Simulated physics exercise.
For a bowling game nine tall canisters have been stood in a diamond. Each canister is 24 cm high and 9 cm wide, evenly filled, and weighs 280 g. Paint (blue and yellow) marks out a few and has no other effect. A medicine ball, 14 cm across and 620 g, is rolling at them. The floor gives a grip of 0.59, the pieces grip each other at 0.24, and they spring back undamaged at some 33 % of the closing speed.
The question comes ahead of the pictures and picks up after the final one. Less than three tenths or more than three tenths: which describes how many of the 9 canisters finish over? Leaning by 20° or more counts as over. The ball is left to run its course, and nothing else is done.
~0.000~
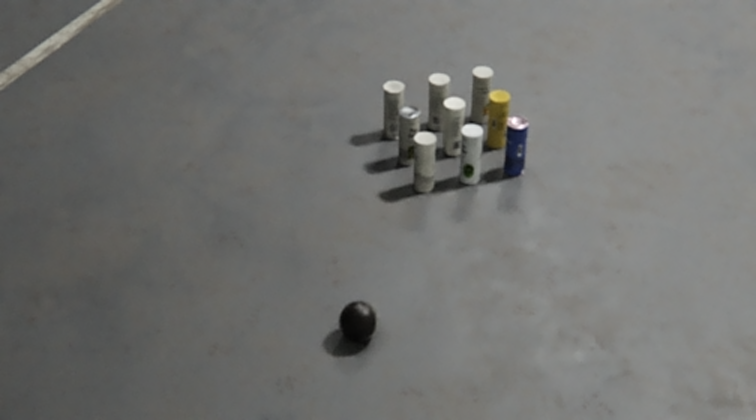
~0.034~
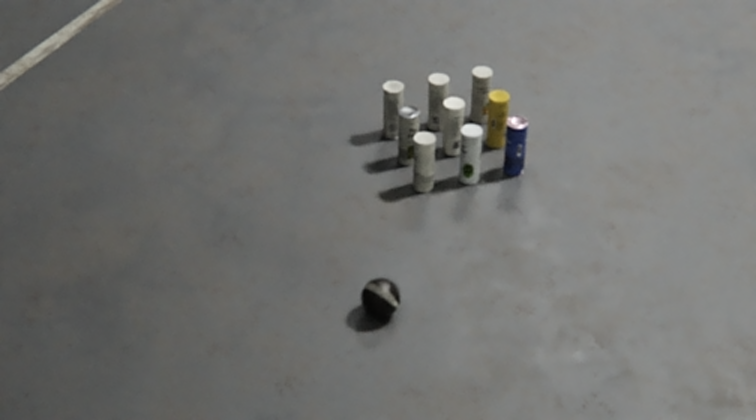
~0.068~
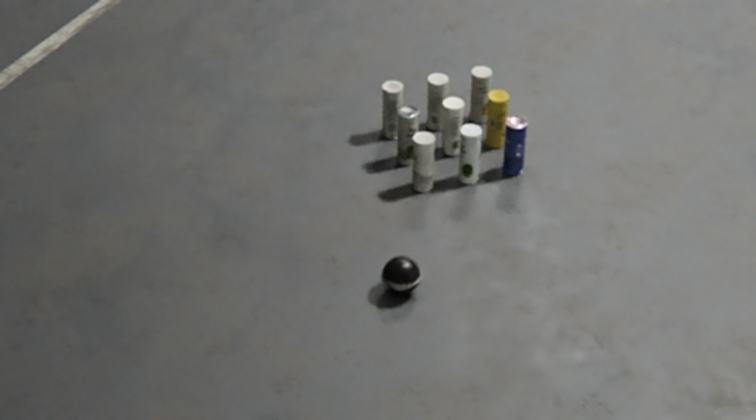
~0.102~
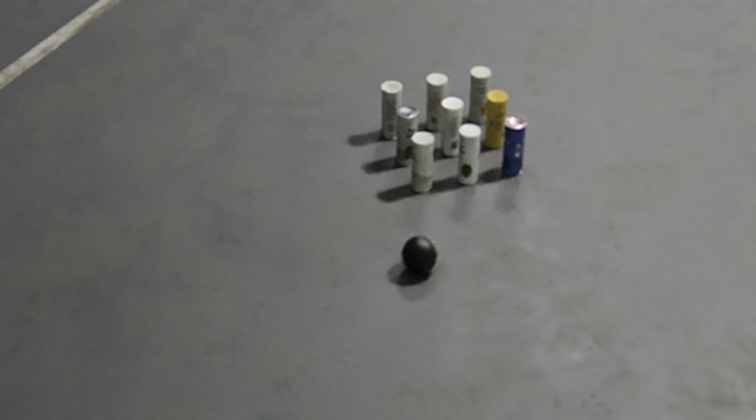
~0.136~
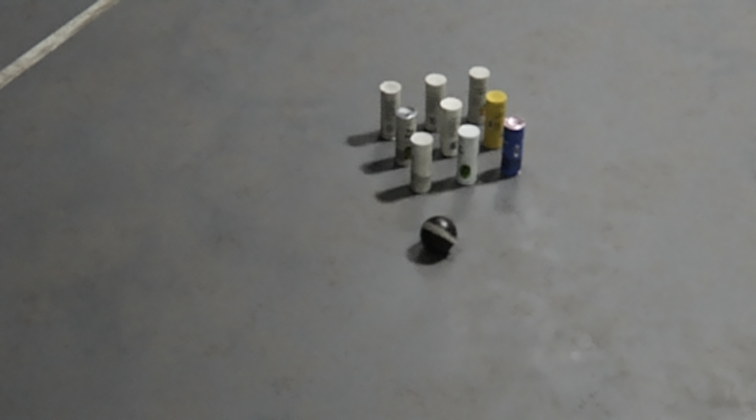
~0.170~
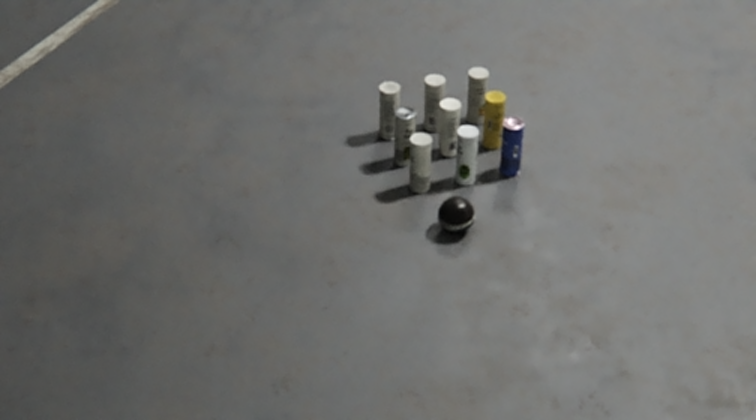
Finishing over: Less than three tenths.
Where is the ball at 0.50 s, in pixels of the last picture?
(564, 101) or so.
After 0.50 s, ball still moving; 1 of the 9 canisters over; blue canister lying flat.
In the end (1.3 s), ball rolling away; 1 of the 9 canisters over; blue canister lying flat; yellow canister unmoved. That is 11 per cent. From the last view, middles, yellow canister near (494, 121).
